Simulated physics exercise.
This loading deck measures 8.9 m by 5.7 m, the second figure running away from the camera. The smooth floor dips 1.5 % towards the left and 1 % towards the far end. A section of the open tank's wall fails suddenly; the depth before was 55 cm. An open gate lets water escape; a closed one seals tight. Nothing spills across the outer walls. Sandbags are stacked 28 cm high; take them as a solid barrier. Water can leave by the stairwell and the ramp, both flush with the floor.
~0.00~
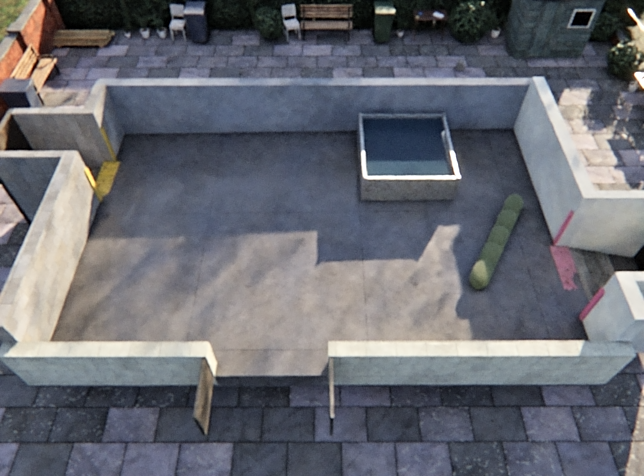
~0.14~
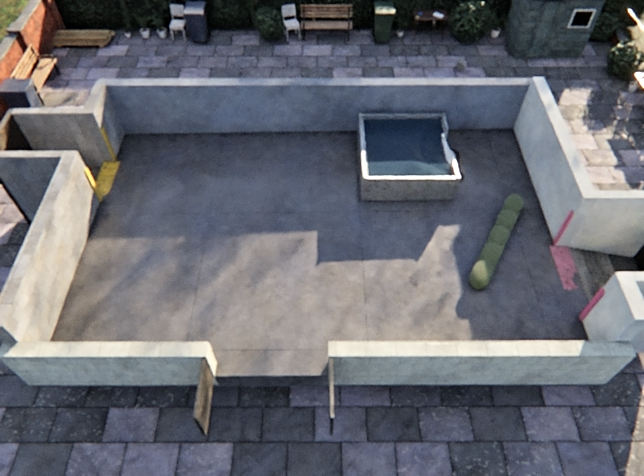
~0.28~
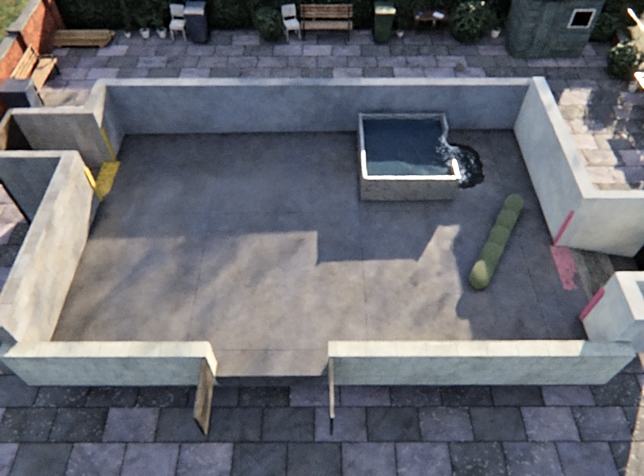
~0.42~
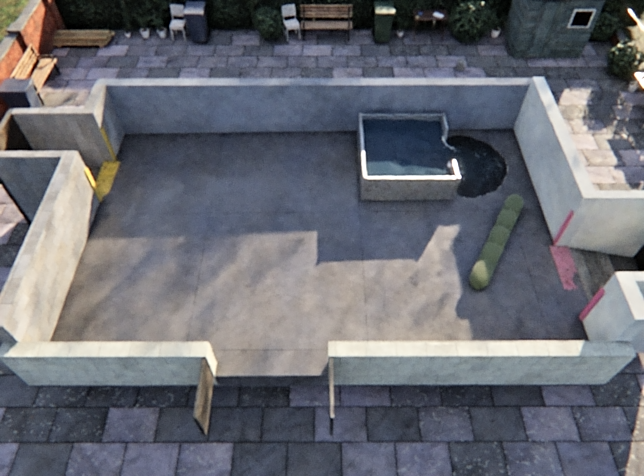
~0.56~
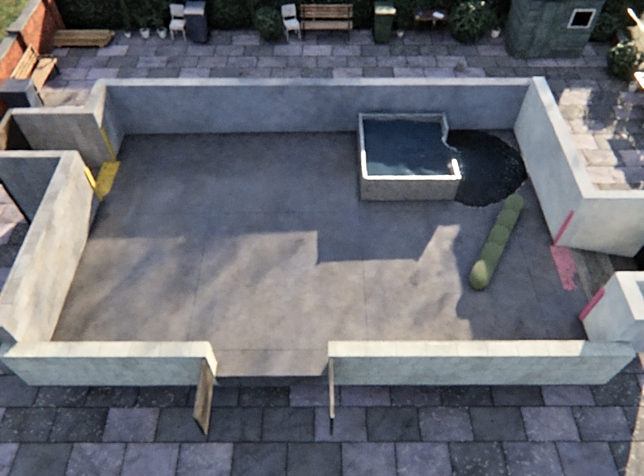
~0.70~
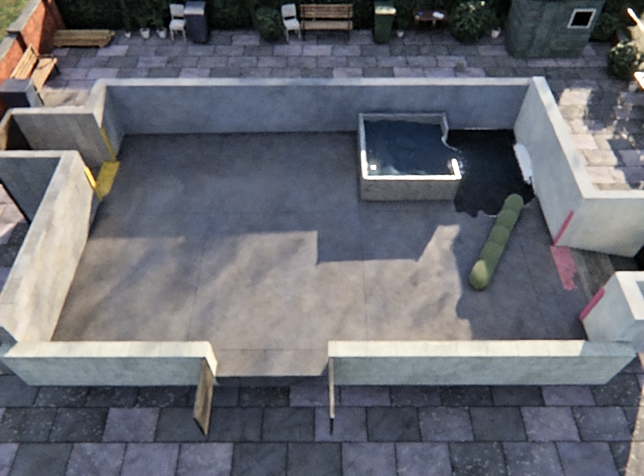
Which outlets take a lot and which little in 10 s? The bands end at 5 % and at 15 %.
Shares: The gate takes under 5 %; the flight of stairs down (marked yellow) takes not even 5 %; the down ramp (marked pink) takes not even 5 %.
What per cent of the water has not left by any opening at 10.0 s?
Some 94 per cent remains.
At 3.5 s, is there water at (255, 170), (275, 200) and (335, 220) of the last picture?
In turn: Not reached, not reached, dry.
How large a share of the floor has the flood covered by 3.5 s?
Some 25 per cent of it.
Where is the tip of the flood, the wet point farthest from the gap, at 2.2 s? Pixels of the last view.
At about (572, 310).
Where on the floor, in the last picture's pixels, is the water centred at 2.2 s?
Around (442, 168).
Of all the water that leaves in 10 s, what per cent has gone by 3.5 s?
Some 10 per cent by then.
After 1.4 s water covers 10 % of the floor and is deepest (38 cm) near (509, 132); gone so far, the gate 0 %, the flight of stairs down (marked yellow) 0 %, the down ramp (marked pink) 0 %.
After 2.2 s water covers 15 % of the floor and is deepest (30 cm) near (509, 132); gone so far, the gate 0 %, the flight of stairs down (marked yellow) 0 %, the down ramp (marked pink) 0 %.
After 3.5 s water covers 25 % of the floor and is deepest (22 cm) near (447, 138); gone so far, the gate 0 %, the flight of stairs down (marked yellow) 0 %, the down ramp (marked pink) 1 %.
After 6.0 s water covers 50 % of the floor and is deepest (18 cm) near (447, 138); gone so far, the gate 0 %, the flight of stairs down (marked yellow) 0 %, the down ramp (marked pink) 2 %.
After 10.0 s water covers 85 % of the floor and is deepest (12 cm) near (448, 143); gone so far, the gate 1 %, the flight of stairs down (marked yellow) 1 %, the down ramp (marked pink) 3 %.
